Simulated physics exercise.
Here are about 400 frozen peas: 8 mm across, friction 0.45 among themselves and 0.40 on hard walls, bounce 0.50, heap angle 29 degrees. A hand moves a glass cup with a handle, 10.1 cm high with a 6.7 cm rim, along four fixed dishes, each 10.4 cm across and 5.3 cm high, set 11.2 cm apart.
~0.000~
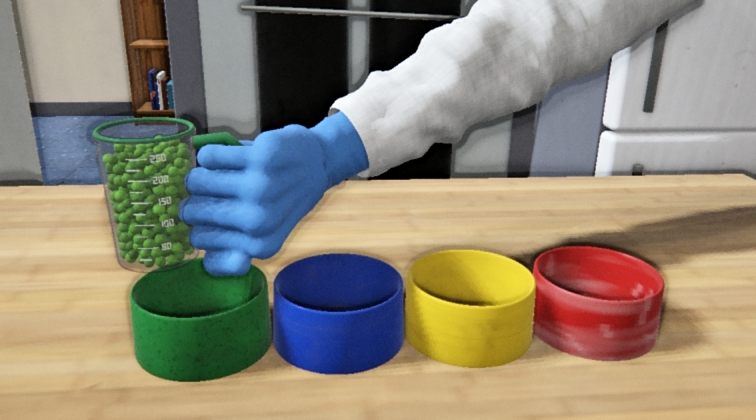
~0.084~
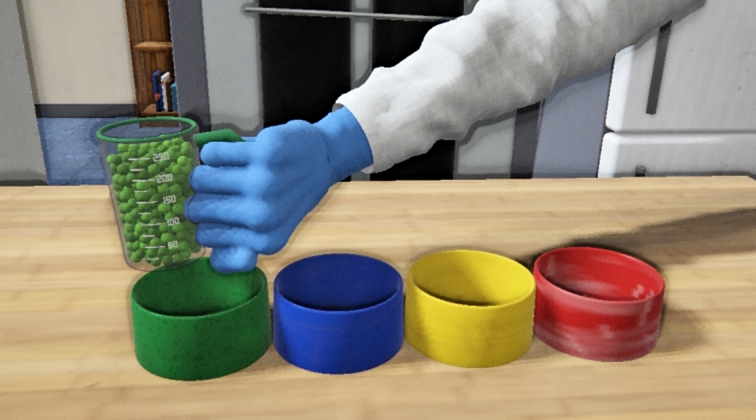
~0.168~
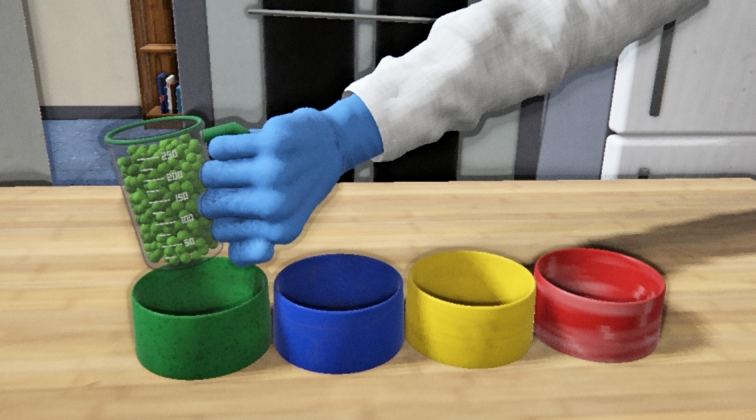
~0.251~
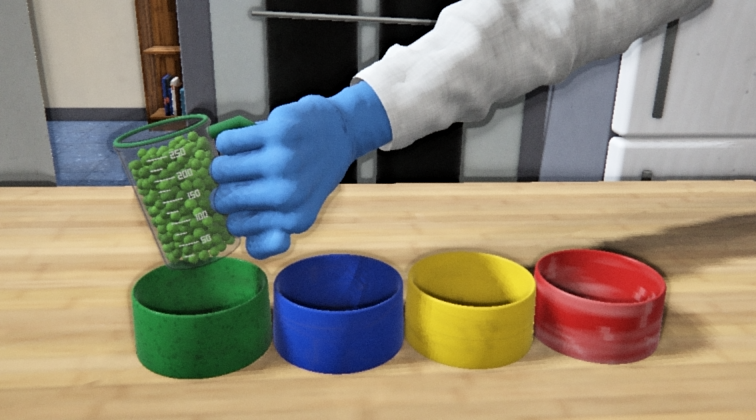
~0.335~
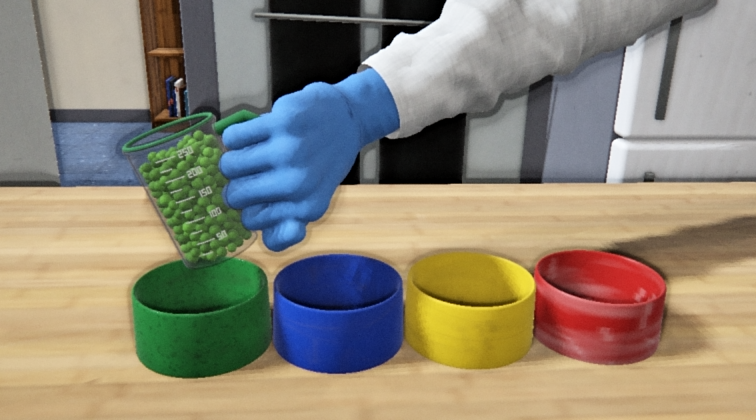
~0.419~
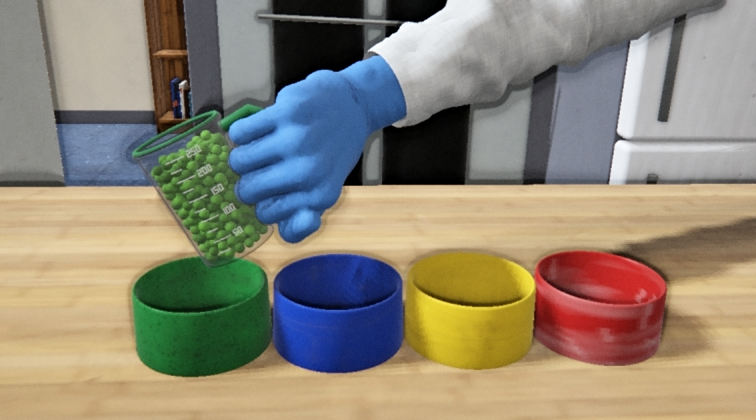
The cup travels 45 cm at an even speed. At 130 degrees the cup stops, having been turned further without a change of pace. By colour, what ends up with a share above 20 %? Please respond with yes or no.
Red dish no, blue dish yes, green dish no, yellow dish no, counter no.
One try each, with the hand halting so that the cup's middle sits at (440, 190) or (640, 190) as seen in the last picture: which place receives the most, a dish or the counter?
First try: Blue; second try: Blue.
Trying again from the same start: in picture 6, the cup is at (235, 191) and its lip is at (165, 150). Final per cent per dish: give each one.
The red dish keeps 10, the blue dish 10, the green dish 0 and the yellow dish 80.
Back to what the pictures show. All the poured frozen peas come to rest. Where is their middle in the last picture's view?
When it all comes to rest, the middle is near (338, 314).
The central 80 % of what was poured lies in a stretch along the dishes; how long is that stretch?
7 cm.
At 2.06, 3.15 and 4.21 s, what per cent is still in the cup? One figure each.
In order, near 0 %, 0 % and 0 %.
After 2.06 s, tilt 130 degrees; cup holds 0 %, blue 90 %, green 5 %.
After 3.15 s, tilt 130 degrees; cup holds 0 %, blue 90 %, green 5 %.
Then, at 4.21 s, tilt 130 degrees; cup holds 0 %, blue 90 %, green 5 %.
In the end, at 4.5 s, red 0 %, blue 90 %, green 5 %, yellow 0 %, counter 5 %.
